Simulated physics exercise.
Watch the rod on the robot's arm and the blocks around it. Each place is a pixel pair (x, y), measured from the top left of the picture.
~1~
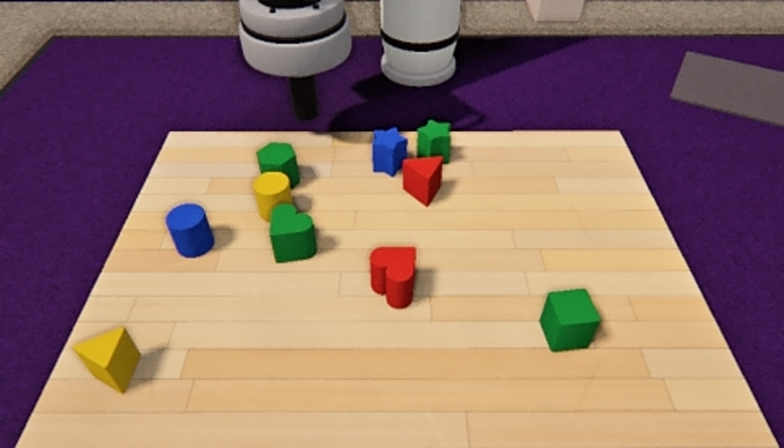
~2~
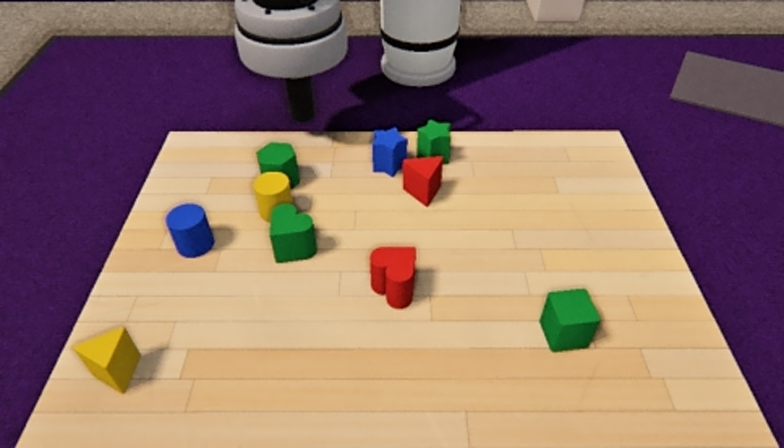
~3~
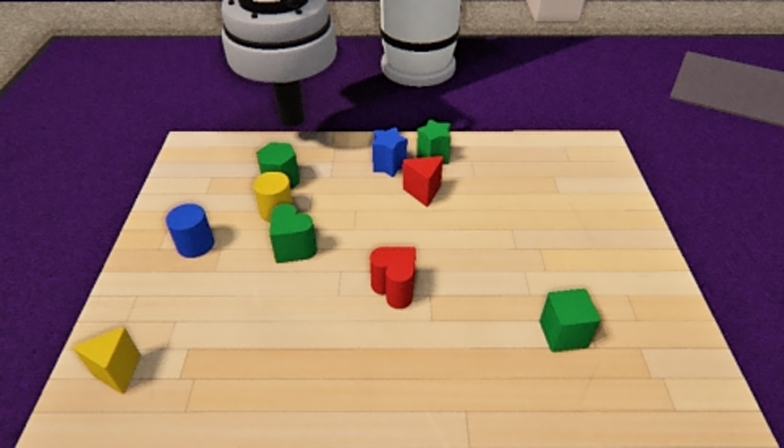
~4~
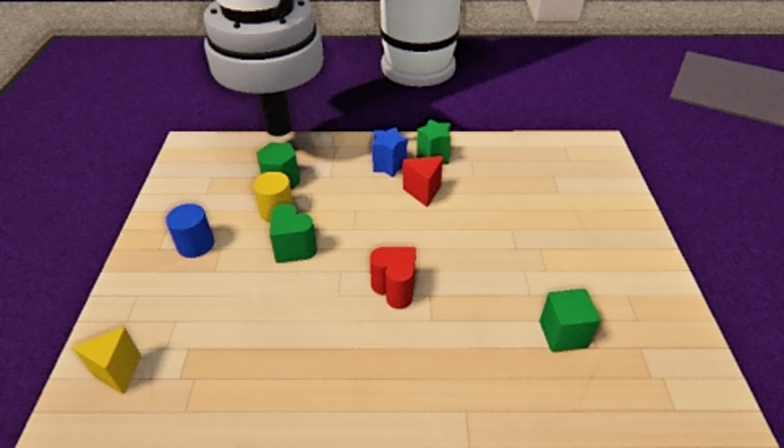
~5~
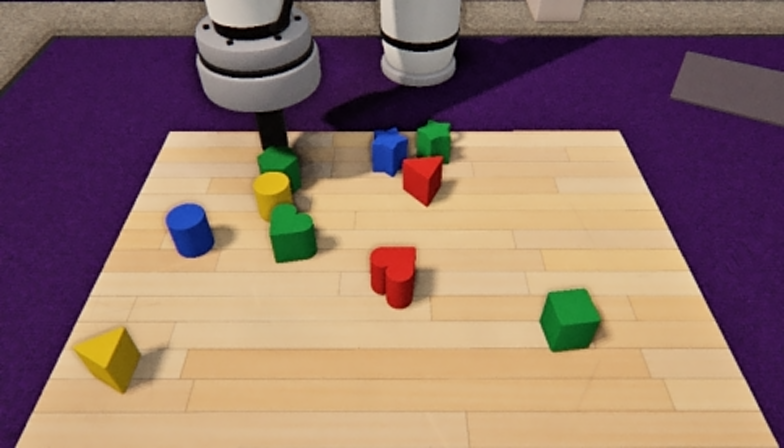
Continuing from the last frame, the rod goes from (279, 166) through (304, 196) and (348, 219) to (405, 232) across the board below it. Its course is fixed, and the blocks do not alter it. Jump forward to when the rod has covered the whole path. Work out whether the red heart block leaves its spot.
The red heart block will stay where it stands.
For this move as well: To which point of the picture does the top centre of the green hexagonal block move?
That would be at about pixel (299, 201).
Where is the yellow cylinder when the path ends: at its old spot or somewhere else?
That block is shifted.
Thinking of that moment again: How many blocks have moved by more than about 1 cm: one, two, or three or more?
I foresee three or more blocks being moved.
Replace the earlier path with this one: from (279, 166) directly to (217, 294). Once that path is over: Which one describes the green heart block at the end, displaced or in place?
The result: It moves.
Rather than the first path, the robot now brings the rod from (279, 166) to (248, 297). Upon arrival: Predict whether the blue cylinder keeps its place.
It stays.
What follows on the original path. One third of the way, rod at (302, 177); yellow cylinder at (263, 211); green hexagonal block at (292, 191), turned 30° clockwise; green heart block at (289, 232), turned 40° anticlockwise.
Two thirds of the way, rod at (348, 201); yellow cylinder at (260, 213); green hexagonal block at (299, 201), turned 80° clockwise; green heart block at (288, 233), turned 45° anticlockwise.
At the end, rod at (405, 213); yellow cylinder at (260, 213); green hexagonal block at (299, 201), turned 80° clockwise; green heart block at (288, 233), turned 45° anticlockwise; red heart block not moved.
